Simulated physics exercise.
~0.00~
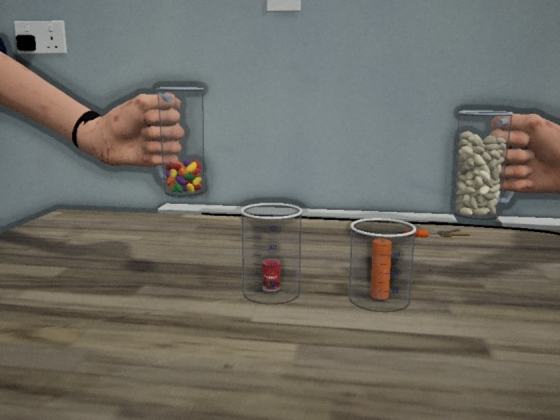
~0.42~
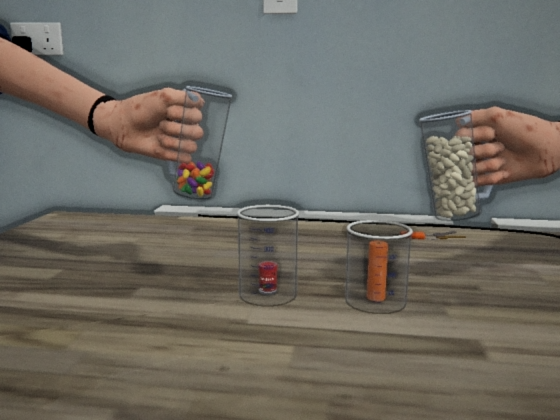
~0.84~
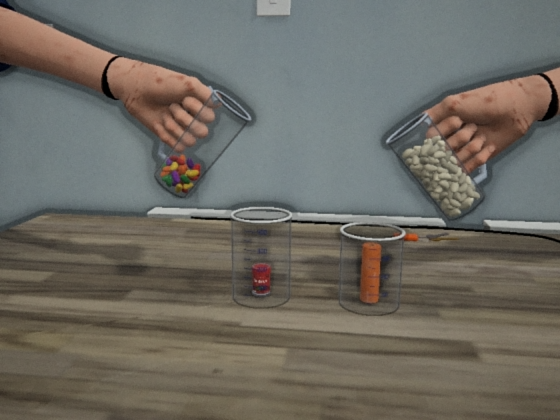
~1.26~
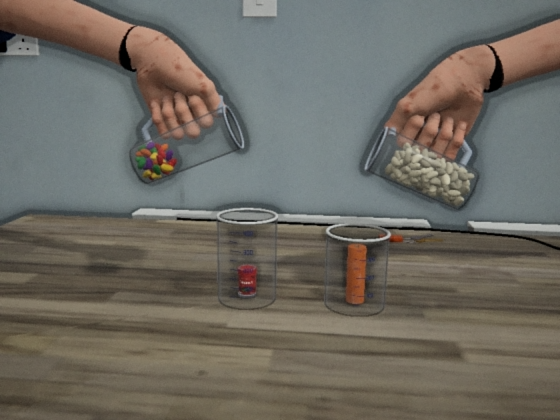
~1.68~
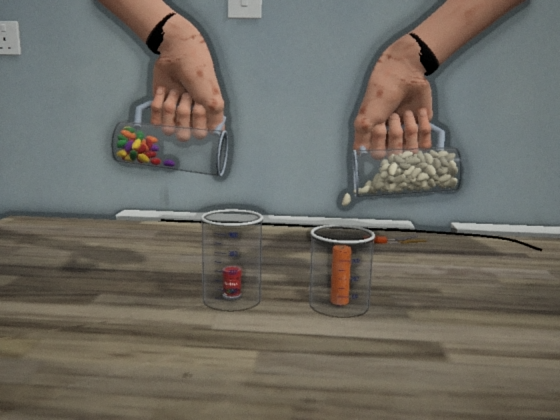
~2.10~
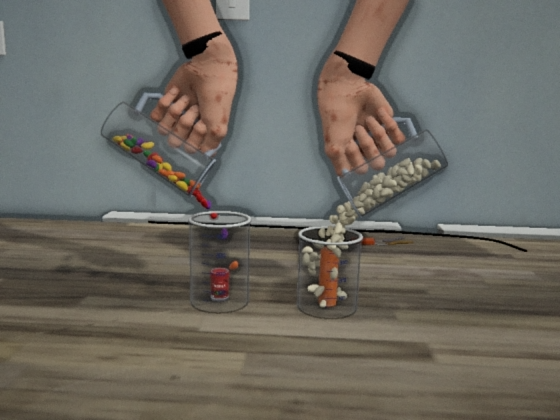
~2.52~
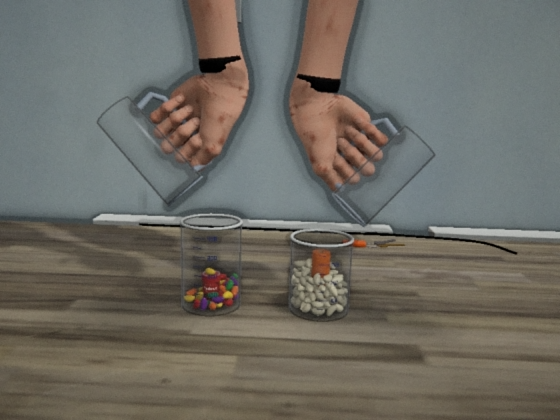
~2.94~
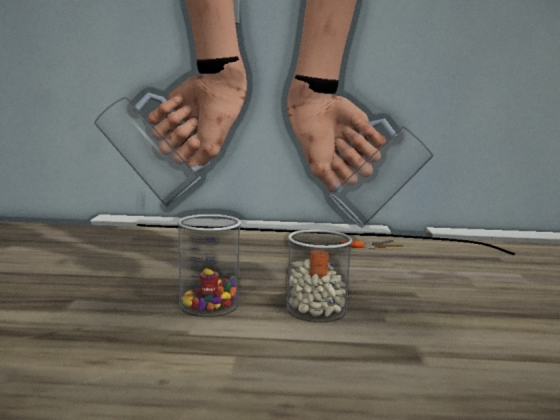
Two hands pour colourful candies and white beans into clear beakers, leaving both centre objects showing.
